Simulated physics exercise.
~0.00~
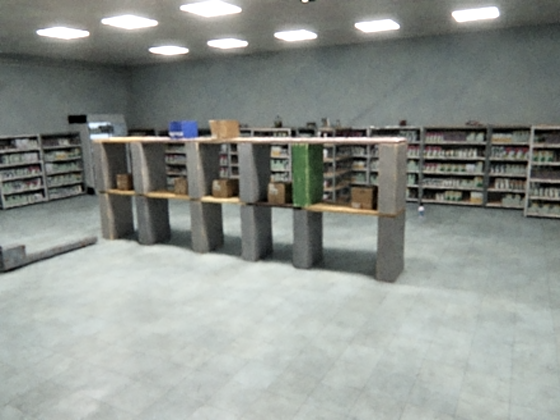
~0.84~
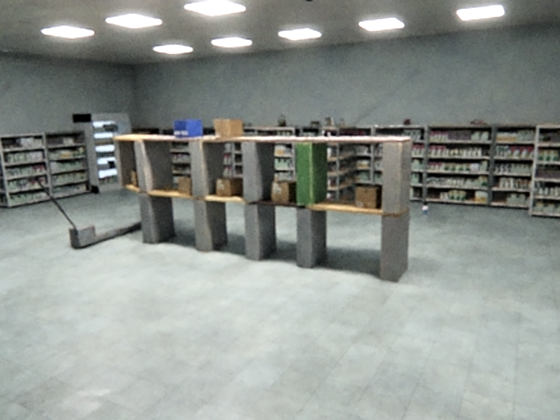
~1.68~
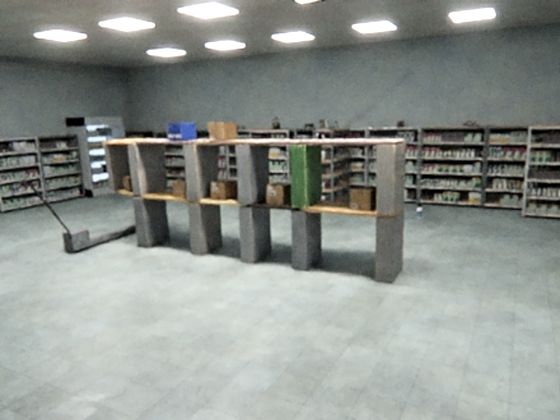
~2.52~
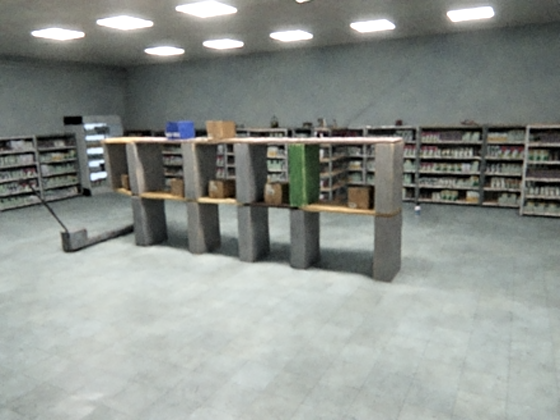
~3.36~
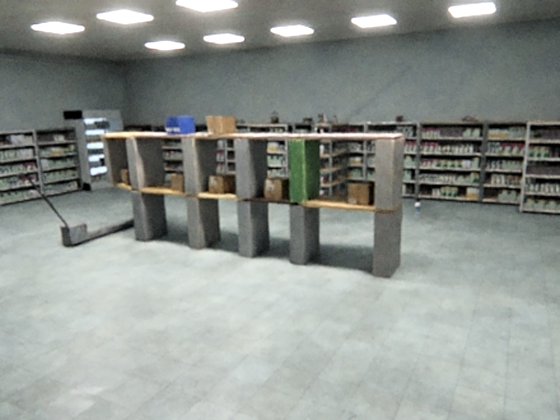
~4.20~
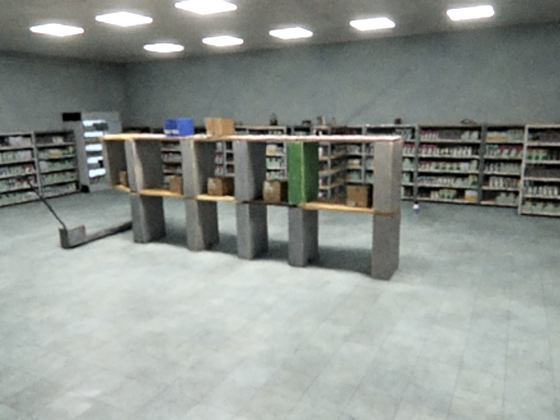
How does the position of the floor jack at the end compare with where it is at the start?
At the start the jack is at the far left edge of the view, and by the end it sits farther right, closer in at the left end of the shelf.
